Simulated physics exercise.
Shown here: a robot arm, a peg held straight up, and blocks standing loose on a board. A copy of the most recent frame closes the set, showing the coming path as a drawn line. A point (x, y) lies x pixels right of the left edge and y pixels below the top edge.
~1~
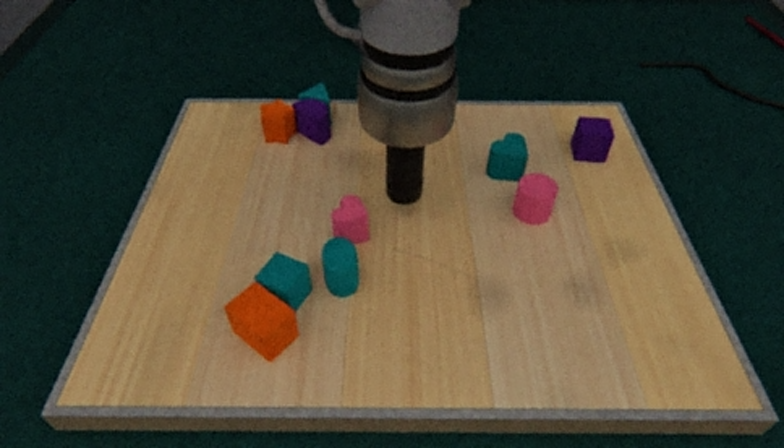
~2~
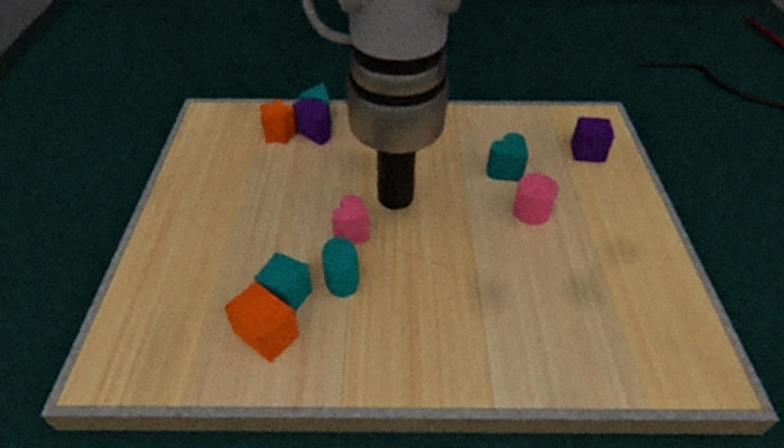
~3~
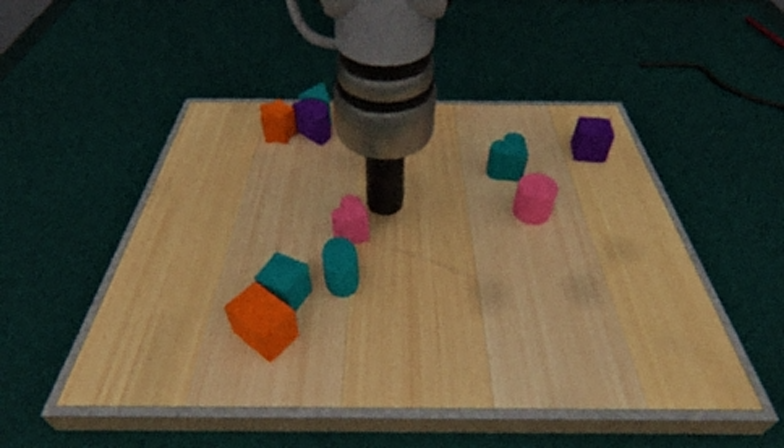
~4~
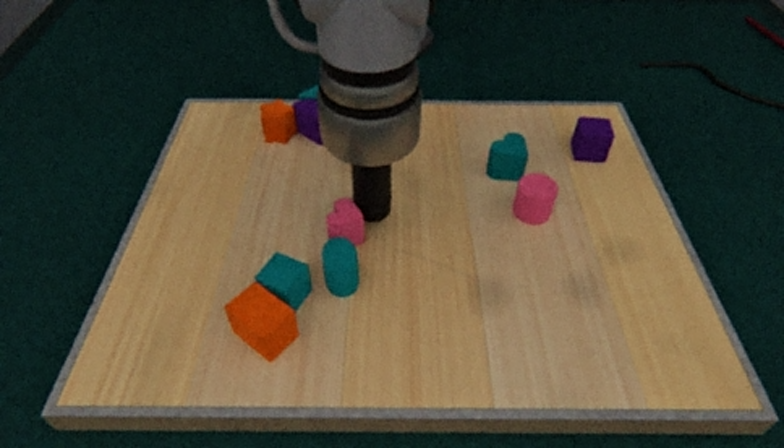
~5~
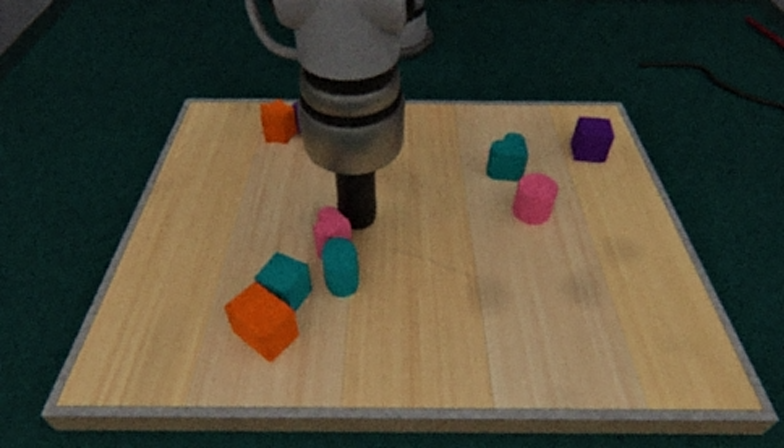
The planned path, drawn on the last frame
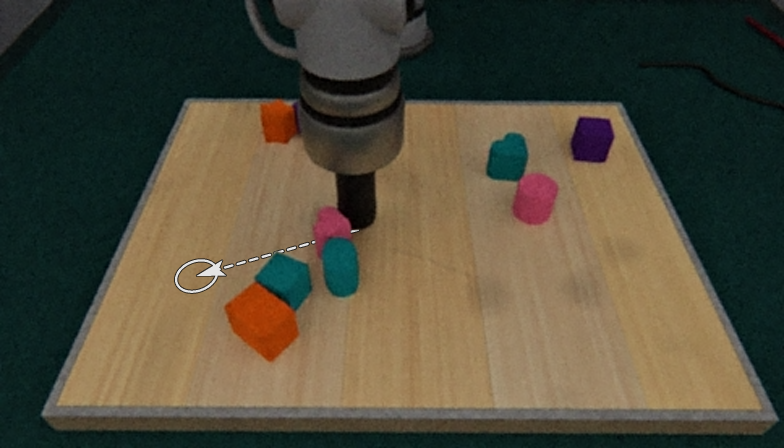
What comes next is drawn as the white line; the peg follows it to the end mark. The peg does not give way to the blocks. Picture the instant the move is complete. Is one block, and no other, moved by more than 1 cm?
I expect not.
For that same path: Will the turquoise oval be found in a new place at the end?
No, that is not what happens.
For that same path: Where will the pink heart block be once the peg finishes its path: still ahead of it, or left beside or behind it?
The peg loses it on the way.
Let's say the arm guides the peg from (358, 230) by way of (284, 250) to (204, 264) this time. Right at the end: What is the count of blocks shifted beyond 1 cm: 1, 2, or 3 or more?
Three or more blocks.
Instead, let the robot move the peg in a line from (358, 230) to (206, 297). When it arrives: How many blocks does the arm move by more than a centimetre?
The number will come to 3 or more.
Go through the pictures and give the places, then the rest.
In the first picture, peg tip (404, 193); block tops, orange oblong block (259, 308); turquoise square block (281, 271); pink heart block (350, 208); turquoise oval (339, 254).
In the second picture, peg (396, 198); blocks unchanged.
In the third picture, peg (385, 204); blocks unchanged.
In the fourth picture, peg (373, 210); pink heart block (344, 211).
In the fifth picture, peg (358, 218); orange oblong block (259, 308); turquoise square block (281, 271); pink heart block (330, 220); turquoise oval (339, 254).
Path on the board, from (358, 230) directly to (197, 276).
On the path given first. One third of the way, peg (305, 232); turquoise square block (274, 275); pink heart block (282, 242), turned 40° anticlockwise.
Two thirds of the way, peg (250, 247); orange oblong block (245, 326), turned 50° anticlockwise; turquoise square block (233, 294), turned 40° anticlockwise; pink heart block (226, 261), turned 50° anticlockwise.
At the end, peg (192, 264); orange oblong block (243, 331), turned 65° anticlockwise; turquoise square block (219, 302), turned 60° anticlockwise; pink heart block (184, 283), turned 110° anticlockwise; turquoise oval in place.
